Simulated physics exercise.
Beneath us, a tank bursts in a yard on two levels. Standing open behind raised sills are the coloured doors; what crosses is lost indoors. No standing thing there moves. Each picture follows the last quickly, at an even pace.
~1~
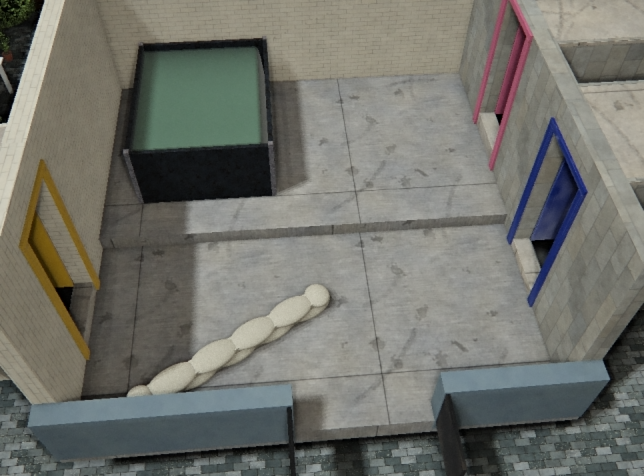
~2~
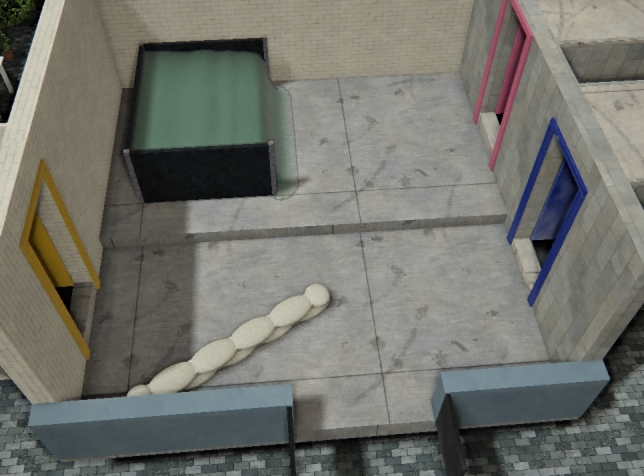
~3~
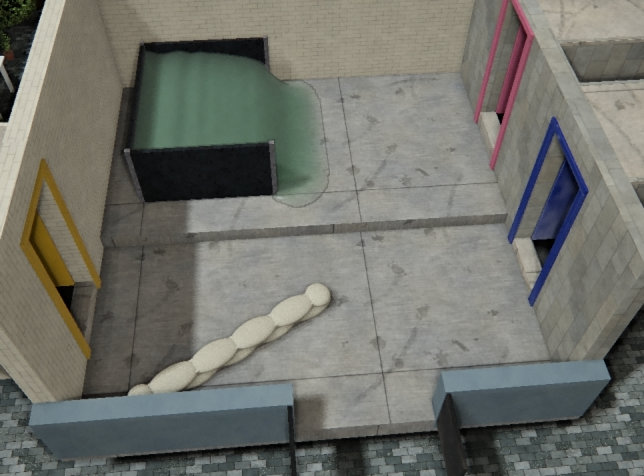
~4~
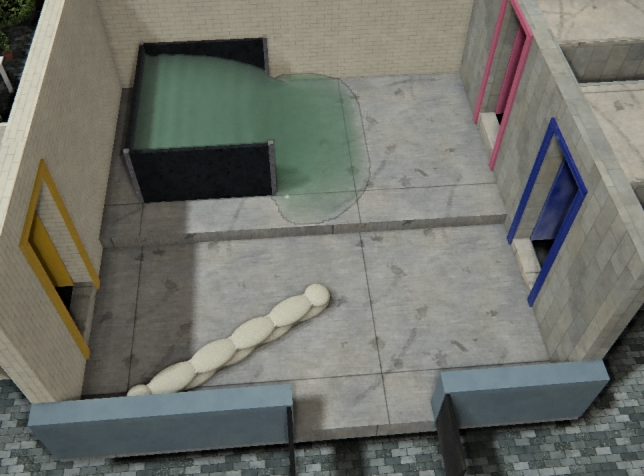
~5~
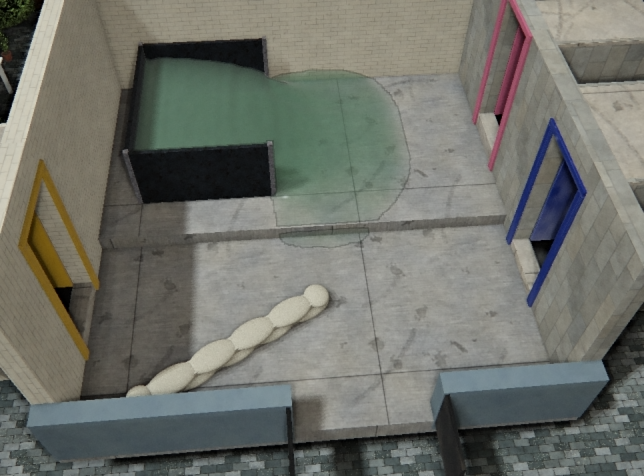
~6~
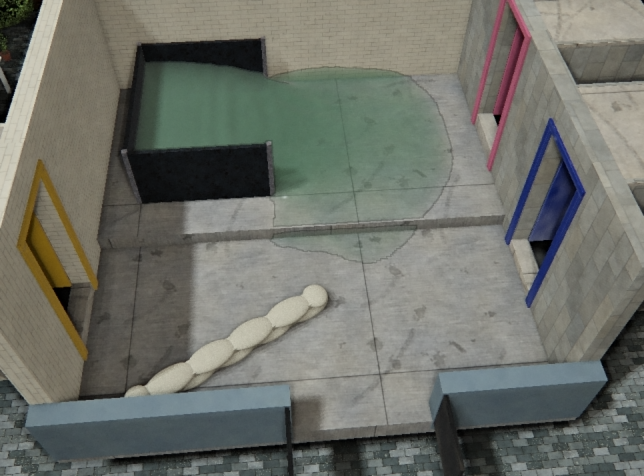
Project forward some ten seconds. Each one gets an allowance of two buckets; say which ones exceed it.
Going through them: The yellow door does not exceed it; the pink door exceeds it; the blue door exceeds it.
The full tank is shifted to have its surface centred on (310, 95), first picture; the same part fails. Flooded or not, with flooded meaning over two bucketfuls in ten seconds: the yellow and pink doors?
In short: The yellow door stays under, the pink door goes over.
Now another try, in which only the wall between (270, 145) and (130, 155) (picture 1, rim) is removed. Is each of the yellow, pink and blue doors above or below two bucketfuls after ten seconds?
Yellow door: Above, pink door: Below, blue door: Above.
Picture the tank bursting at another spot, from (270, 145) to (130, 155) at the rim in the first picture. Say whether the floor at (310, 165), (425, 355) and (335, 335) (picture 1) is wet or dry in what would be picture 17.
Point by point: Unwetted; soaked; soaked.
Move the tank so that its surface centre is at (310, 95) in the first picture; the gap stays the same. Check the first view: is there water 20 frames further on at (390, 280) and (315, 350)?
Soaked, soaked.
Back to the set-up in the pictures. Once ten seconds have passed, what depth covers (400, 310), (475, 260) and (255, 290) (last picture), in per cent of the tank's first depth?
I'd say around 14 per cent, then 16 per cent, then 10 per cent.
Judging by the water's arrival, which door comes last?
The yellow-painted one.
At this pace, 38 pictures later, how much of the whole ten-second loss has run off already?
Around 55 % of the total, roughly.
A moment on, water covers 45 % of the floor; the yellow door not reached, the pink door over two buckets in, the blue door wet at the sill, nothing in.
Next, water covers 55 % of the floor; the yellow door not reached, the pink door far over two buckets in, the blue door under two buckets in.
Then, water covers 60 % of the floor; the yellow door not reached, the pink door far over two buckets in, the blue door over two buckets in.
Later, water covers 90 % of the floor; the yellow door wet at the sill, nothing in, the pink door far over two buckets in, the blue door over two buckets in.
In the end, water covers 90 % of the floor; the yellow door wet at the sill, nothing in, the pink door far over two buckets in, the blue door over two buckets in.
